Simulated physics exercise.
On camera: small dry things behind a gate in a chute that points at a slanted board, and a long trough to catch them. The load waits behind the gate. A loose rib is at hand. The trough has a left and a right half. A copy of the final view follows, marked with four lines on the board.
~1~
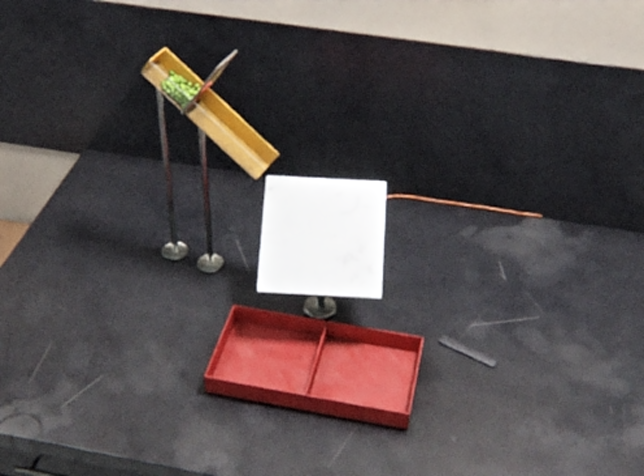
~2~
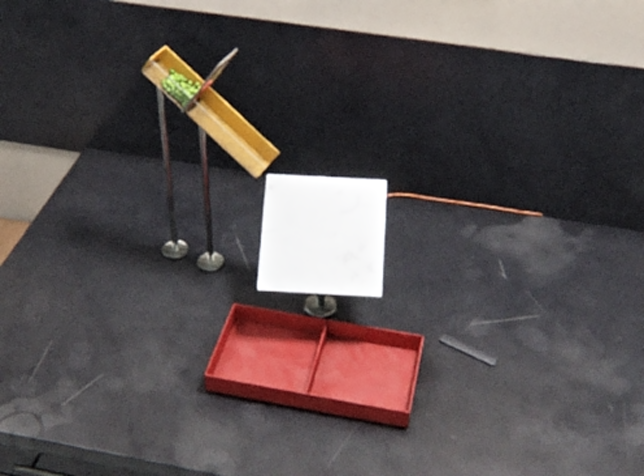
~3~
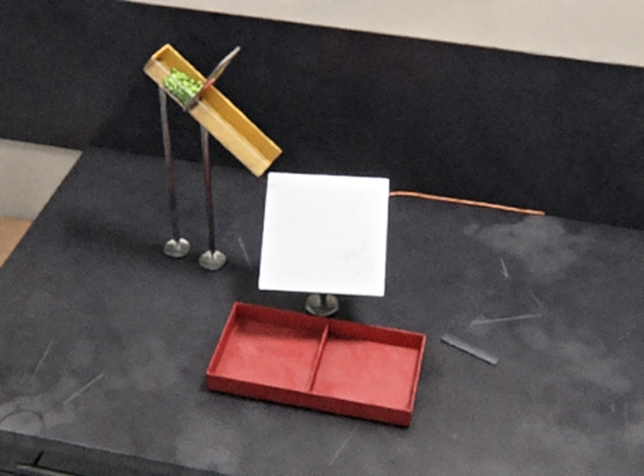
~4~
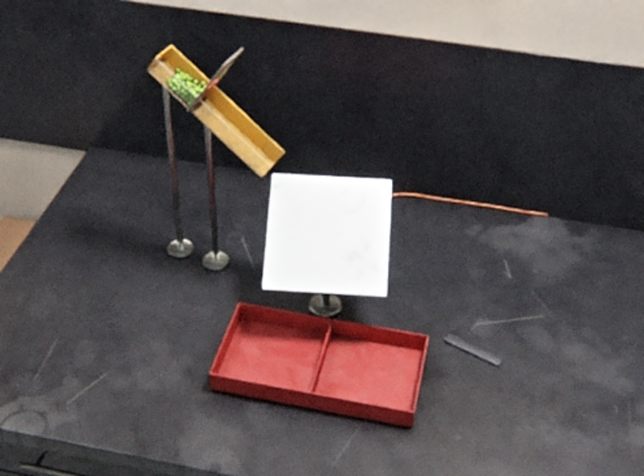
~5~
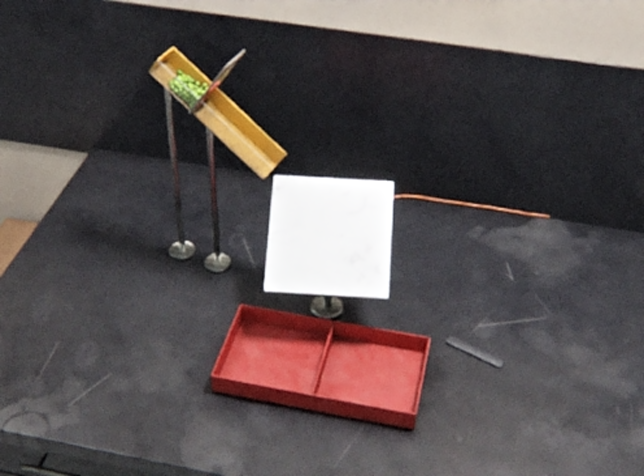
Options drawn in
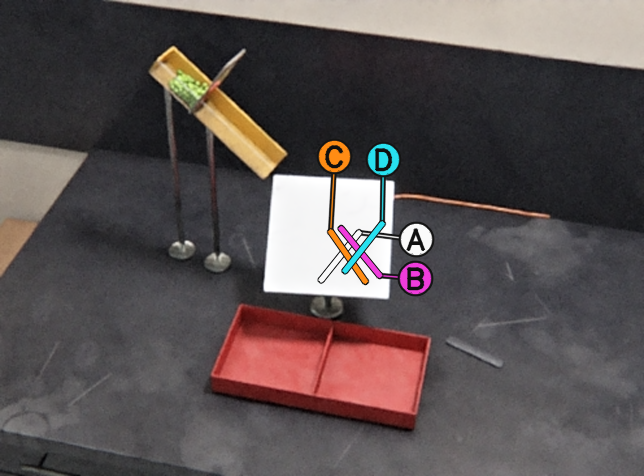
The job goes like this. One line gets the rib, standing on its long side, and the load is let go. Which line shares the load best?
D beats the others.
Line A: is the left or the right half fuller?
Left.
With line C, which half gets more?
Right.
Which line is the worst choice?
That would be A.
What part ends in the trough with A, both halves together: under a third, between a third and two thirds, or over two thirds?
Line A gives over two thirds.
On the marked copy, line A from (359, 232) to (321, 280); line B from (341, 228) to (379, 275); line C from (330, 231) to (365, 281); line D from (382, 223) to (344, 270).
If A is chosen, of what is caught, almost all in the left half, just a few in the right.
If B is chosen, of what is caught, roughly a quarter in the left half, the larger part in the right.
If C is chosen, of what is caught, roughly a quarter in the left half, the larger part in the right.
If D is chosen, of what is caught, roughly half in the left half, roughly half in the right.
